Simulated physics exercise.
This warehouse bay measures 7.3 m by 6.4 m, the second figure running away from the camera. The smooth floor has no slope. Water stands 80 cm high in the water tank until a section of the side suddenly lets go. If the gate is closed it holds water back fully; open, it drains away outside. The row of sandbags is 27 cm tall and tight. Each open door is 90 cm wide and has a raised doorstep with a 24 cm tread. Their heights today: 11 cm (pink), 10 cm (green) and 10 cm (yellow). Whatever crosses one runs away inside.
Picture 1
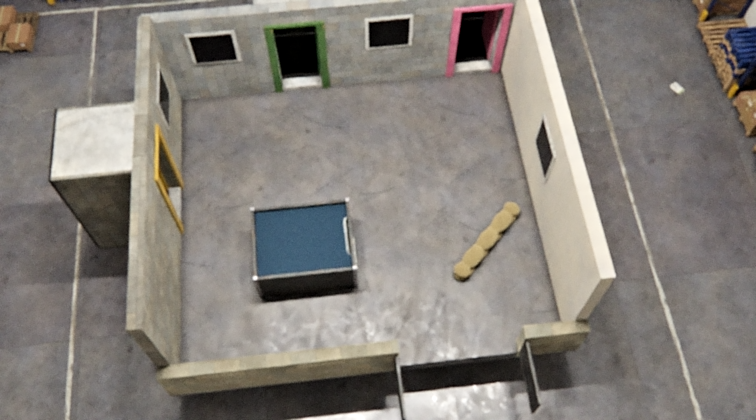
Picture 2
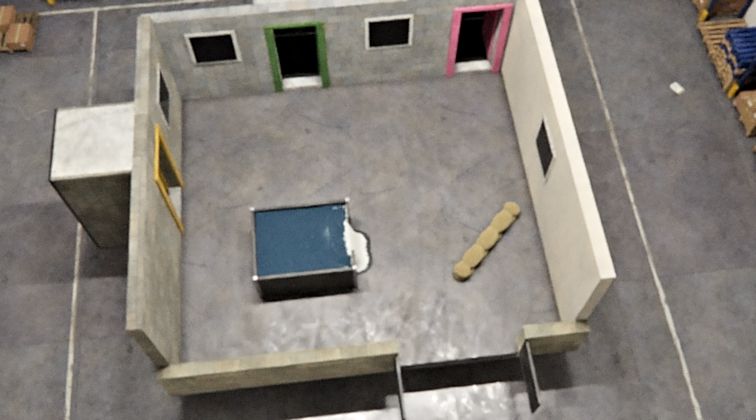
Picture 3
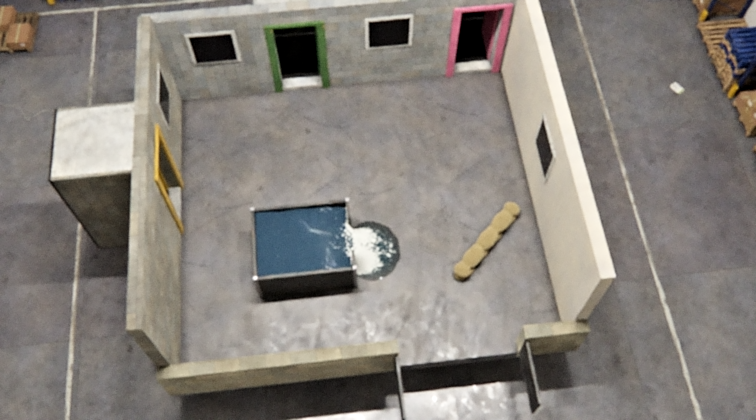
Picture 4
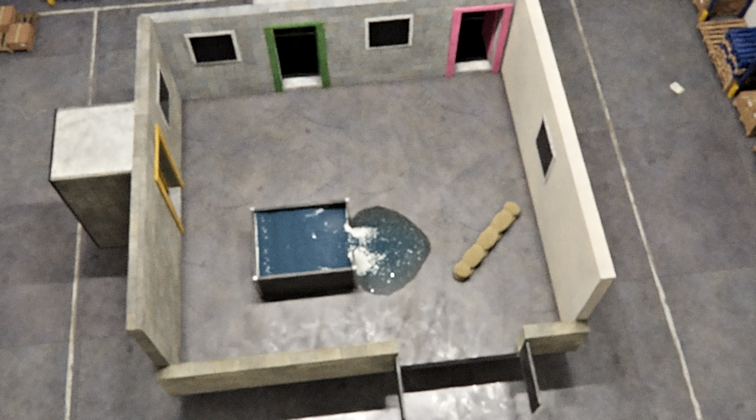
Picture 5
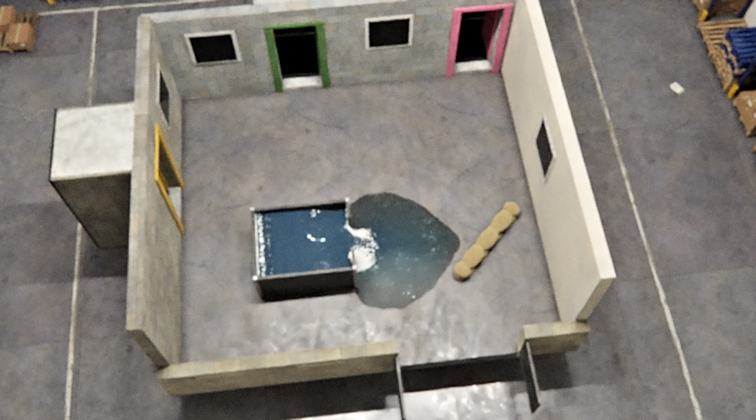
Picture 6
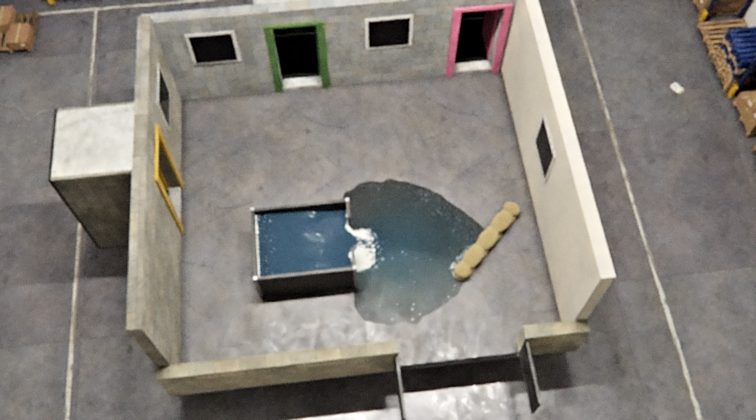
Water pours from the right side of a tank and spreads across the floor to sandbags.
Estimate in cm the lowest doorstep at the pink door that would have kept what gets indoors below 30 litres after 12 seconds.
It would have to be roughly 20 cm high.
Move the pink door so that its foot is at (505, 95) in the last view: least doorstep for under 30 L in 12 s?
About 12.5 cm.
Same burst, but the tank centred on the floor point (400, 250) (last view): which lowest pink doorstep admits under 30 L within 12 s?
Some 30 cm.
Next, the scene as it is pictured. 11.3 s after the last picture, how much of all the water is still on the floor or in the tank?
Some 72 per cent remains.
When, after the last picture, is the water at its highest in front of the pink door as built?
At about 2.6 s.
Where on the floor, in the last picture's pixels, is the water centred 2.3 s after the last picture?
Near (397, 222).
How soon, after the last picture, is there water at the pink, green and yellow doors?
Arrival: Pink 1.8 s, green 4.0 s, yellow 8.0 s.
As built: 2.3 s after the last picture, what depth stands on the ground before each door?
In cm: Pink 24, green 0, yellow 0.
Then, 0.7 s after the last picture water covers 25 % of the floor, deepest (36 cm) near (361, 253); it has not reached the pink door.
Then, 2.3 s after the last picture water covers 35 % of the floor, deepest (34 cm) near (499, 74); 24 cm at the pink door, 11 litres in over its 11 cm doorstep.
Then, 11.3 s after the last picture water covers 85 % of the floor, deepest (6 cm) near (182, 224); 5 cm at the pink door, 146 litres in over its 11 cm doorstep.
At the pink door as built, the water peaked near 26 cm, 2.5 s after the last picture.
Run again over the same 12 s with other heights there, 62 litres in over 16 cm, 18 litres over 22 cm. The limit of 30 litres is kept from about 20 cm up.
